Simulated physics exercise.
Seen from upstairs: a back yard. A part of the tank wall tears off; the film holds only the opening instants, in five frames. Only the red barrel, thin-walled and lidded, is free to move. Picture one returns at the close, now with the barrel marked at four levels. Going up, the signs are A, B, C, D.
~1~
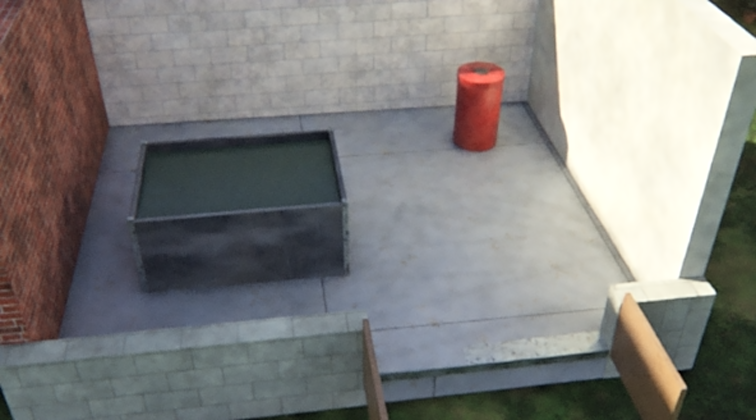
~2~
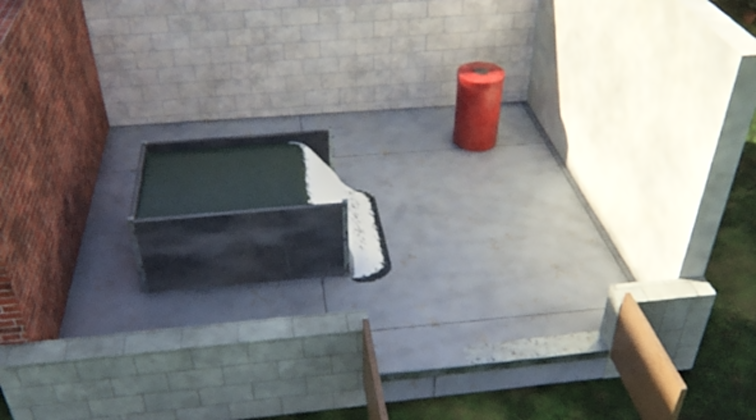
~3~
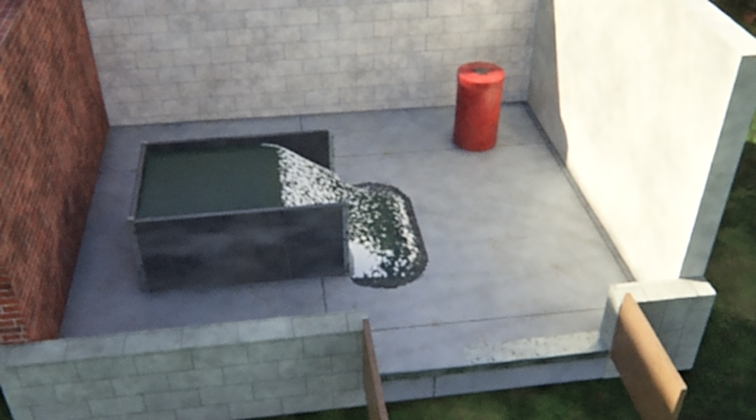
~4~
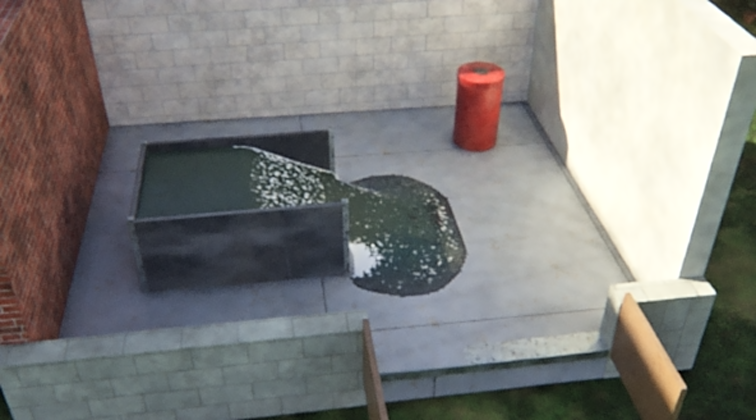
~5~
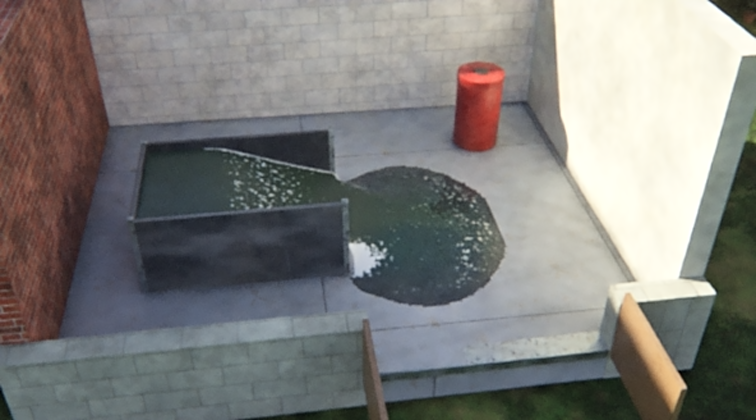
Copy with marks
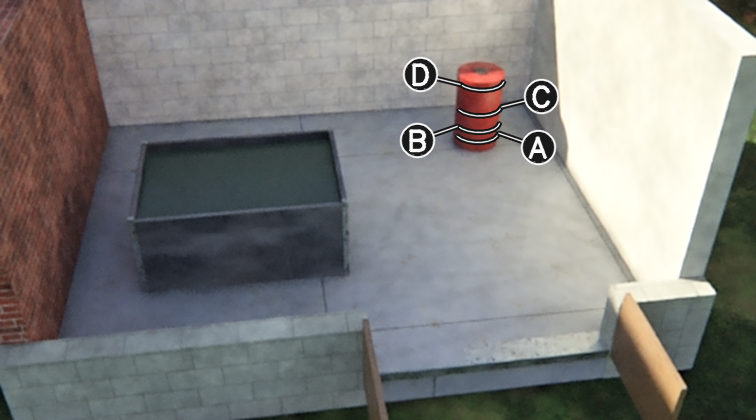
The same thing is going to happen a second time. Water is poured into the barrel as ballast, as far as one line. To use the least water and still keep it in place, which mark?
Mark B.
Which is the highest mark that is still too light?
Mark A.
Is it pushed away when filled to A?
Yes, that goes wrong.
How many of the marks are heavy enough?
Three of the four.
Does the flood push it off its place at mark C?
No, not at all.
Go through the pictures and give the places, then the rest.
Lid of the red barrel at (480, 72); tank full, its middle at (240, 178); open gate at (490, 301), in the first picture.
In the second picture, 3 % of the ground under water, its edge towards the barrel at (367, 200).
In the third picture, 6 % of the ground under water, its edge towards the barrel at (381, 186).
In the fourth picture, 10 % of the ground under water, its edge towards the barrel at (408, 180).
Lid of the red barrel at (480, 72); 15 % of the ground under water, its edge towards the barrel at (422, 171), in the fifth picture.
In white, A at (481, 142); B at (482, 132); C at (483, 115); D at (486, 90); from the bottom up A, B, C, D.
With A, it is pushed about 3 times its own width away.
With B, it does not move.
With C, it does not move.
With D, it does not move.
